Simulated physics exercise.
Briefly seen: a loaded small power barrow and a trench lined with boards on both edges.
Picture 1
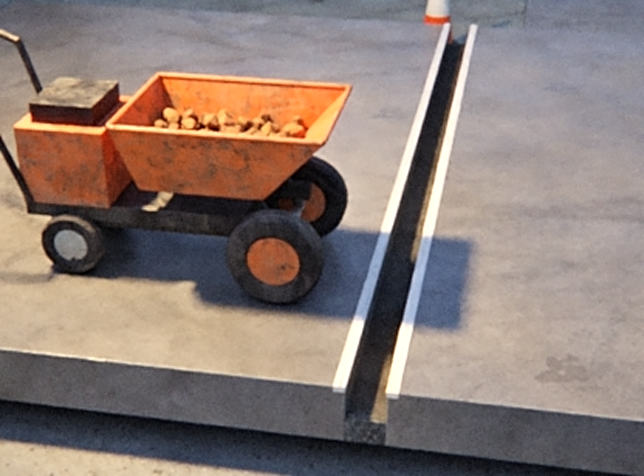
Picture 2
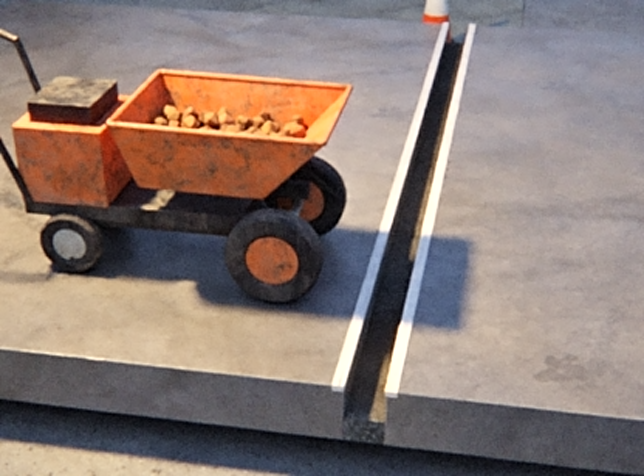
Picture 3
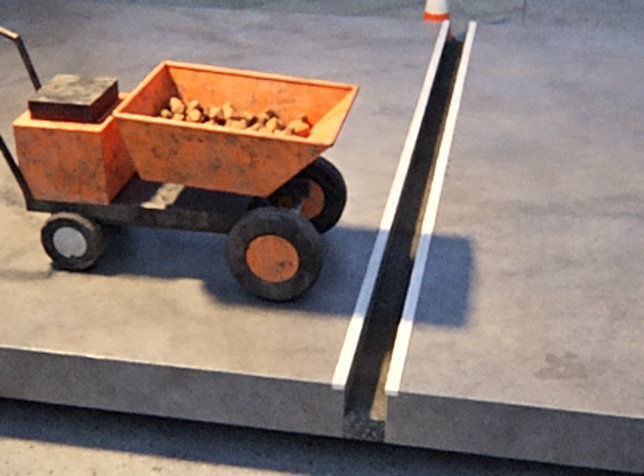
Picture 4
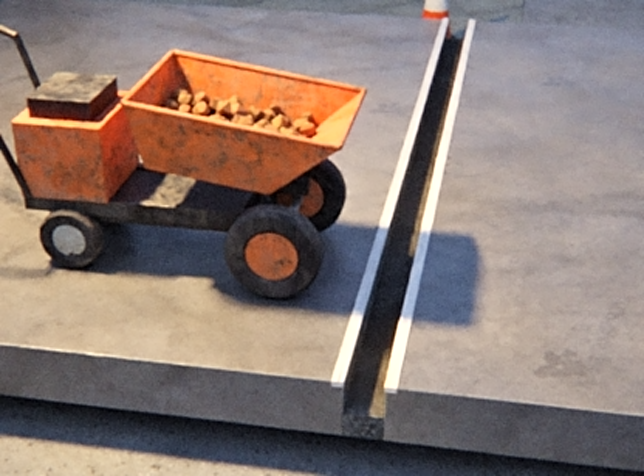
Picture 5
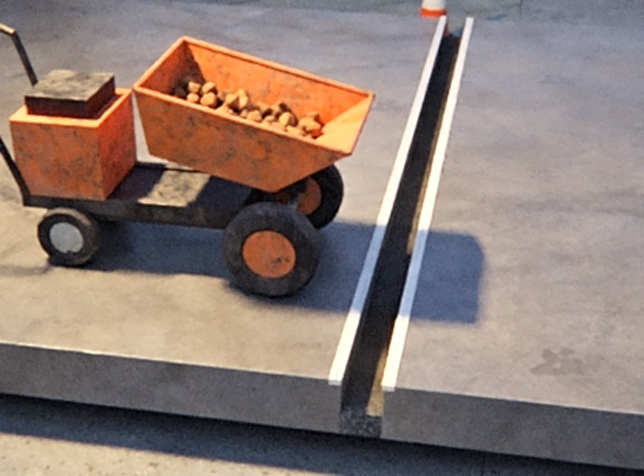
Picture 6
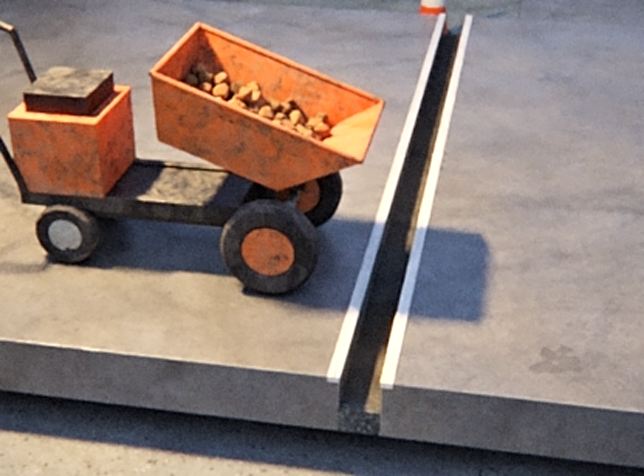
An orange skip loaded with brown lumps tilts gradually toward a narrow trench on the right.
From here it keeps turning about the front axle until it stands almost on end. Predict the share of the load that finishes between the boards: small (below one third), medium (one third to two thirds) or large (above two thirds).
The share is small, below one third.
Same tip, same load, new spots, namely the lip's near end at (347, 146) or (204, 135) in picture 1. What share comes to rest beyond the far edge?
90 and 10 percent, in that order.
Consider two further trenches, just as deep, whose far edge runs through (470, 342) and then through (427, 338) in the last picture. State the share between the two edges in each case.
90 % then 40 %, roughly.
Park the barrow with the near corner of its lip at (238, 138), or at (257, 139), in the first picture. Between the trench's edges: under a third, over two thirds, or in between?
Record - trial one: In the middle band; trial two: Between a third and two thirds.
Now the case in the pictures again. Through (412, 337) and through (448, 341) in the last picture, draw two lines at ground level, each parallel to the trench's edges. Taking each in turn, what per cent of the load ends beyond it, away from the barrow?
The first comes to 80 per cent, the second to 50 per cent.
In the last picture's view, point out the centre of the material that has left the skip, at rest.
Somewhere around (472, 269) in the final view.
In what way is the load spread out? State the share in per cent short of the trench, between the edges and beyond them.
Roughly short 0 per cent, between 0 per cent, beyond 85 per cent.
Shortly afterwards, skip tipped steeply; the whole lot in the skip.
Next, skip tipped right over; near two thirds in the skip; near a third beyond it.
Some moments later, skip tipped right over; near a quarter in the skip; the bulk beyond it.
In the end, skip tipped right over; near a quarter in the skip; none at all in or heaped over the trench; the bulk beyond it.
